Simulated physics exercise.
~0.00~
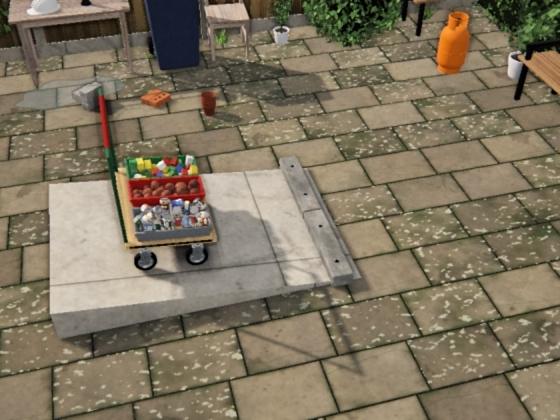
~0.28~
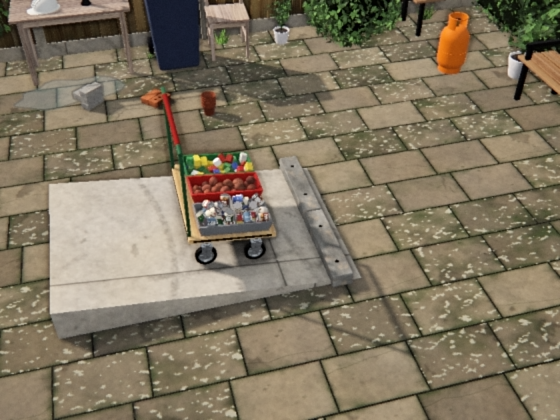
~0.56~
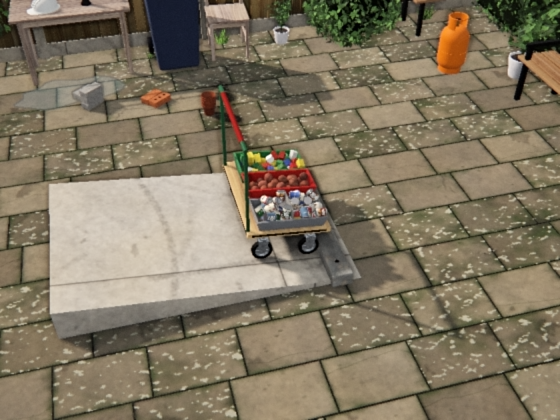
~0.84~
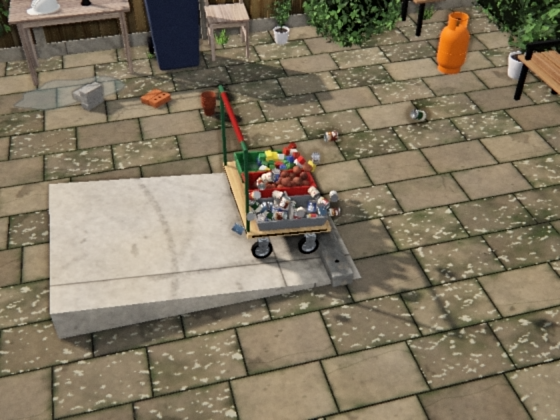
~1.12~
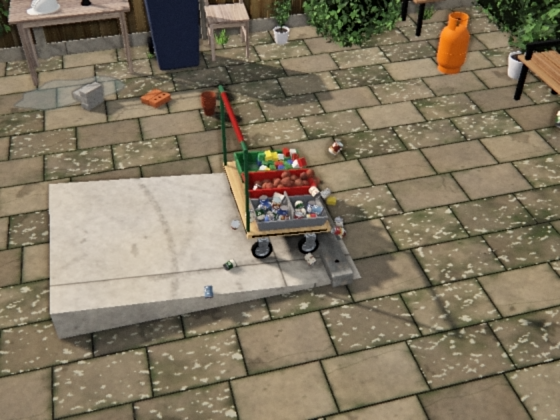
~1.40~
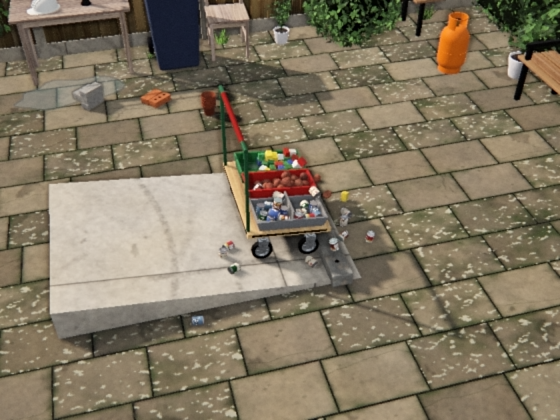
A small goods trolley with a red handle, carrying a green, a red and a grey tote, rolls rightward down a pale, gentle ramp on a paved patio seen from above. The totes hold colourful toy bricks, red potatoes and small tins, while an orange gas bottle, a table and potted plants stand behind. The trolley stops abruptly at the kerb near the ramp's right edge and stays upright. Its load lurches, and some pieces fly out and tumble around it. Several tins end up scattered on the ramp and paving, but most goods remain in the totes.
